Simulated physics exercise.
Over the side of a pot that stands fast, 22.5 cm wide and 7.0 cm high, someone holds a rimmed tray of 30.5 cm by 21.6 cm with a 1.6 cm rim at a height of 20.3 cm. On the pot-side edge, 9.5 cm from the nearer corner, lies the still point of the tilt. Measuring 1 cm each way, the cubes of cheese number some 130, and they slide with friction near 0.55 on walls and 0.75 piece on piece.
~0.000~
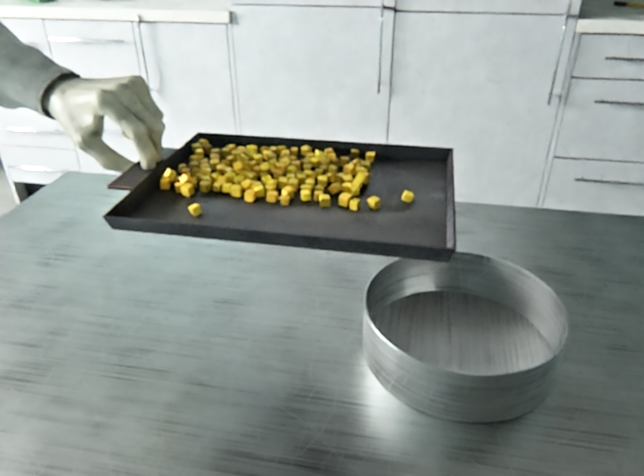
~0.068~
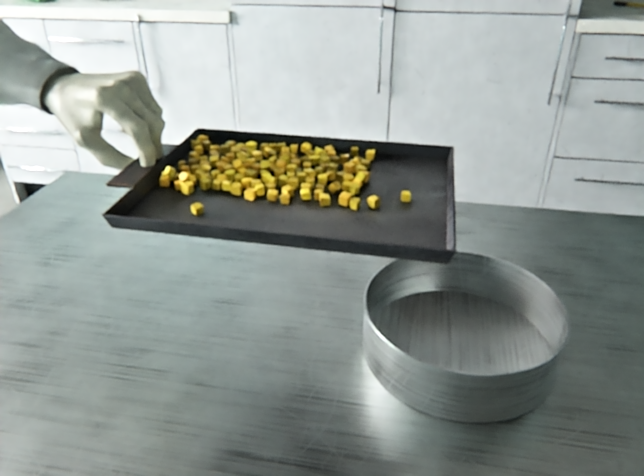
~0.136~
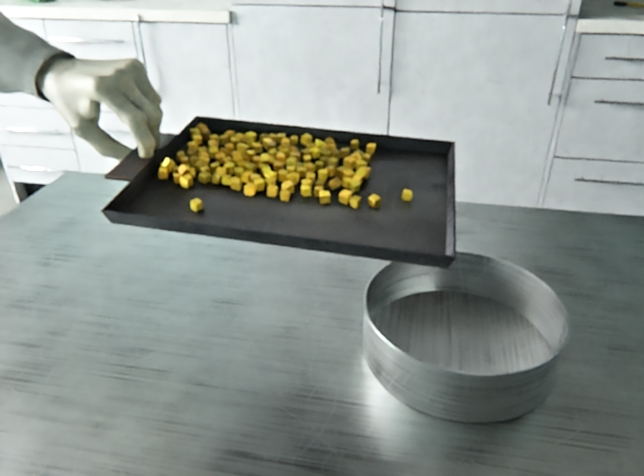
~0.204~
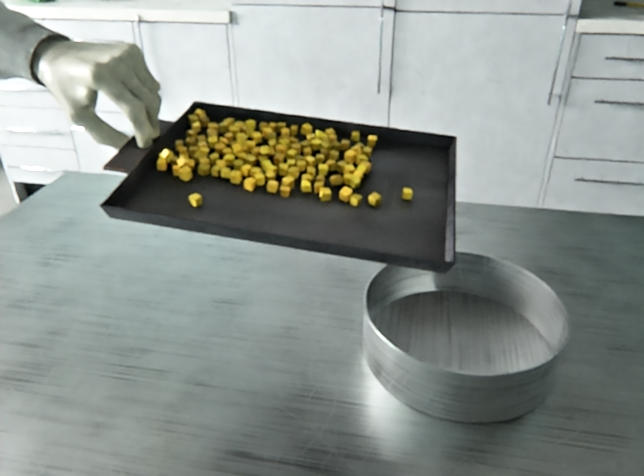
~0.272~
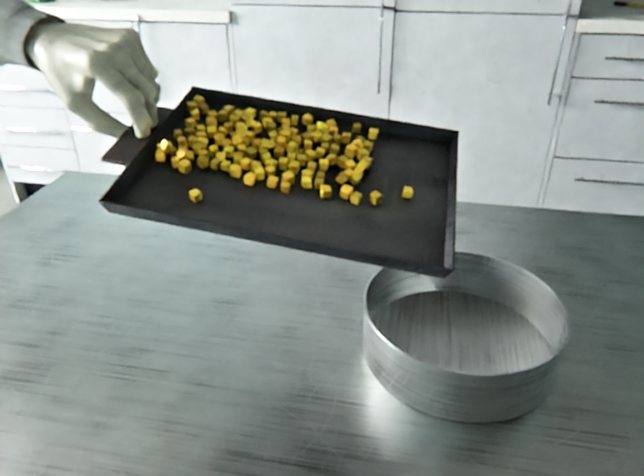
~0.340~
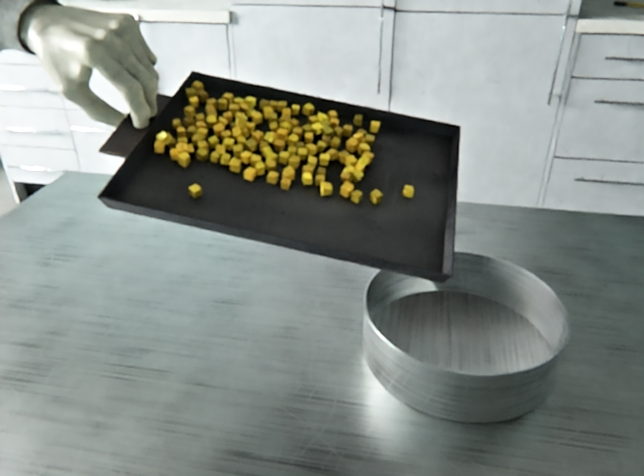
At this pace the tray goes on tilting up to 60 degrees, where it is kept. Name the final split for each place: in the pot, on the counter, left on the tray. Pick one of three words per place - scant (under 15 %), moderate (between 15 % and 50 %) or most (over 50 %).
My call is pot: Scant, counter: Most, left on the tray: Moderate.
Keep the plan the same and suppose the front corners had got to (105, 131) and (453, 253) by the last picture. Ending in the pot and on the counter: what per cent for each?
Pot 35; counter 20.
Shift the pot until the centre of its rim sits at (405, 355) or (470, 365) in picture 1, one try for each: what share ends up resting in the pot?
Spot one: Some 55 per cent; spot two: Some 45 per cent.
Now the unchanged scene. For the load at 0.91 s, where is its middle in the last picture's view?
Approximately (323, 231) in the last view.
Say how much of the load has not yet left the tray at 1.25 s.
Roughly 30 percent of the load, I'd say.
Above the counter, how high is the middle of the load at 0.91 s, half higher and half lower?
Median height: Approx. 22 cm.
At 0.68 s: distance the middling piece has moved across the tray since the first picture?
Some 2 cm.
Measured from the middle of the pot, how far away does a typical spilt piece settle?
That comes to near 20 cm.
After 0.68 s, tilt 38 degrees; the tray holds 100 %, the pot 0 %.
After 0.91 s, tilt 52 degrees; the tray holds 90 %, the pot 0 %.
After 1.25 s, tilt 60 degrees; the tray holds 30 %, the pot 0 %.
In the end, at 2.6 s, pot 0 %, counter 70 %, tray 30 %.
